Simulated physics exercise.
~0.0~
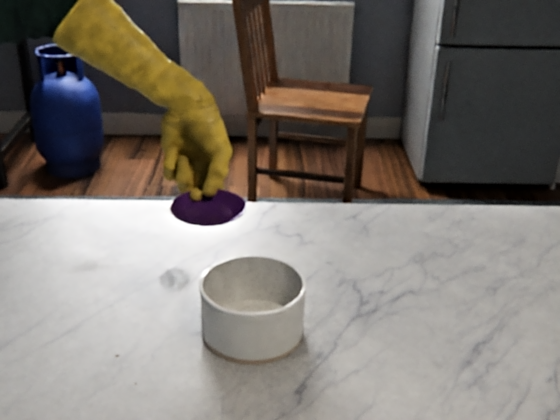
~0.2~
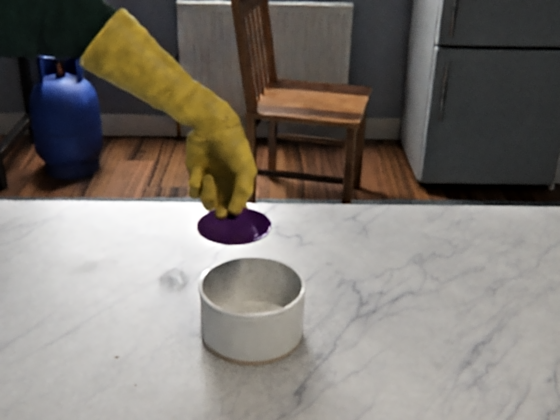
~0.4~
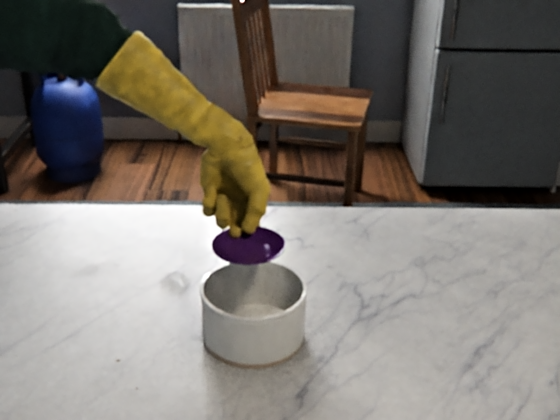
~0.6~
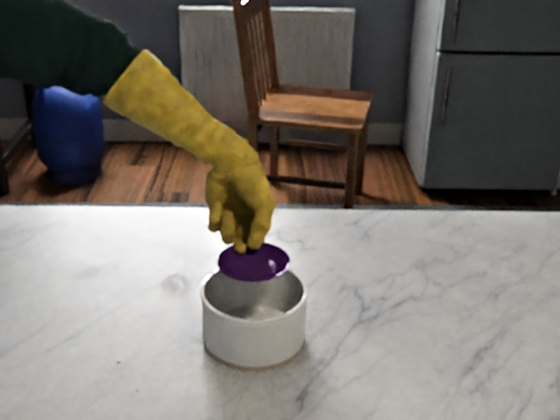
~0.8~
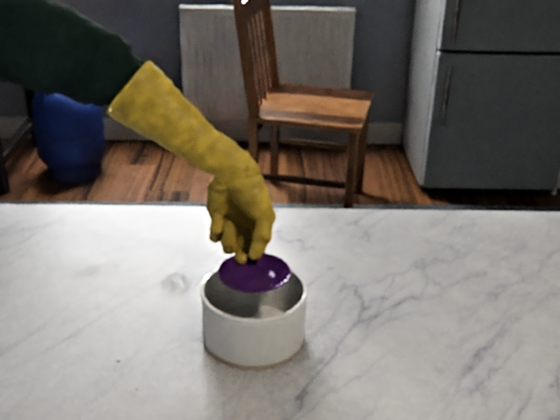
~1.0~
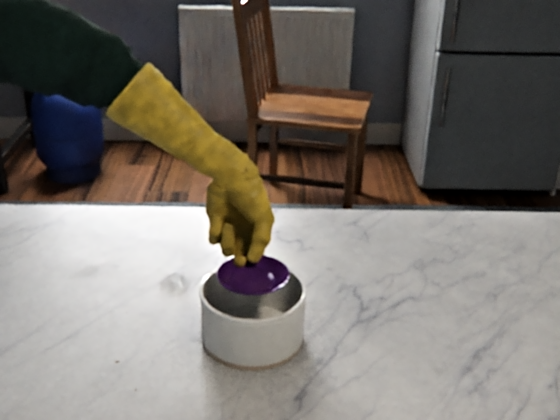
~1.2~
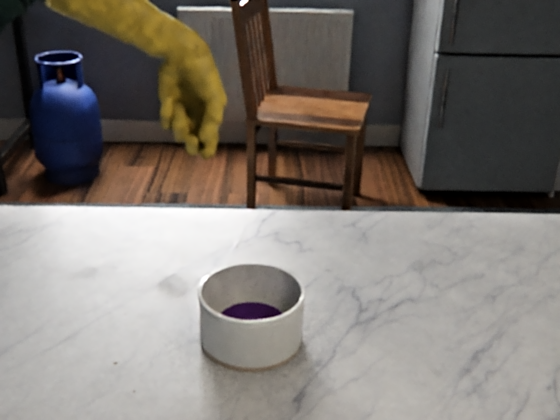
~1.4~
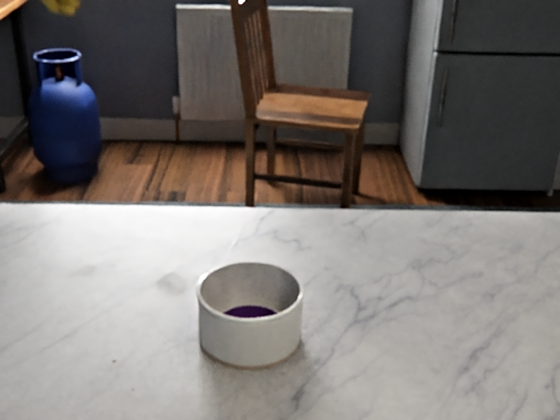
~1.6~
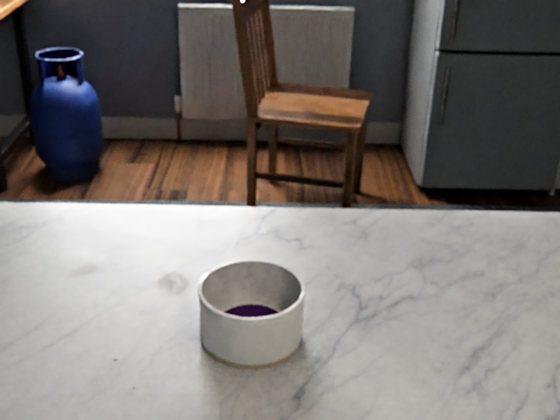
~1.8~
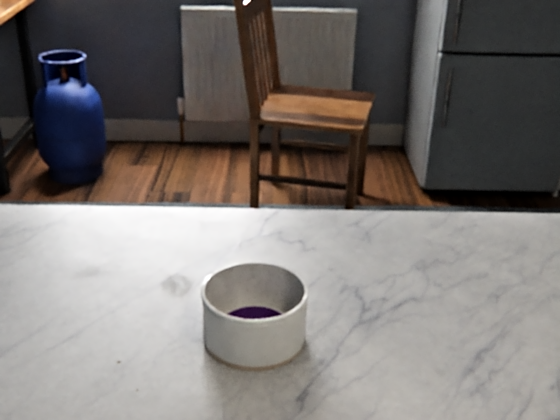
The clip opens on a white marbled tabletop with a round, pale, open container, while a yellow-gloved hand holds a small purple plate just behind it. The hand carries the plate to the right and toward the viewer, bringing it over the container. It then lowers the plate into the opening, pausing briefly with its fingers still on it. The hand lets go and draws back to the upper left, and the plate slips past the rim and drops inside. Once the hand has gone, the purple plate lies still, low within the container.
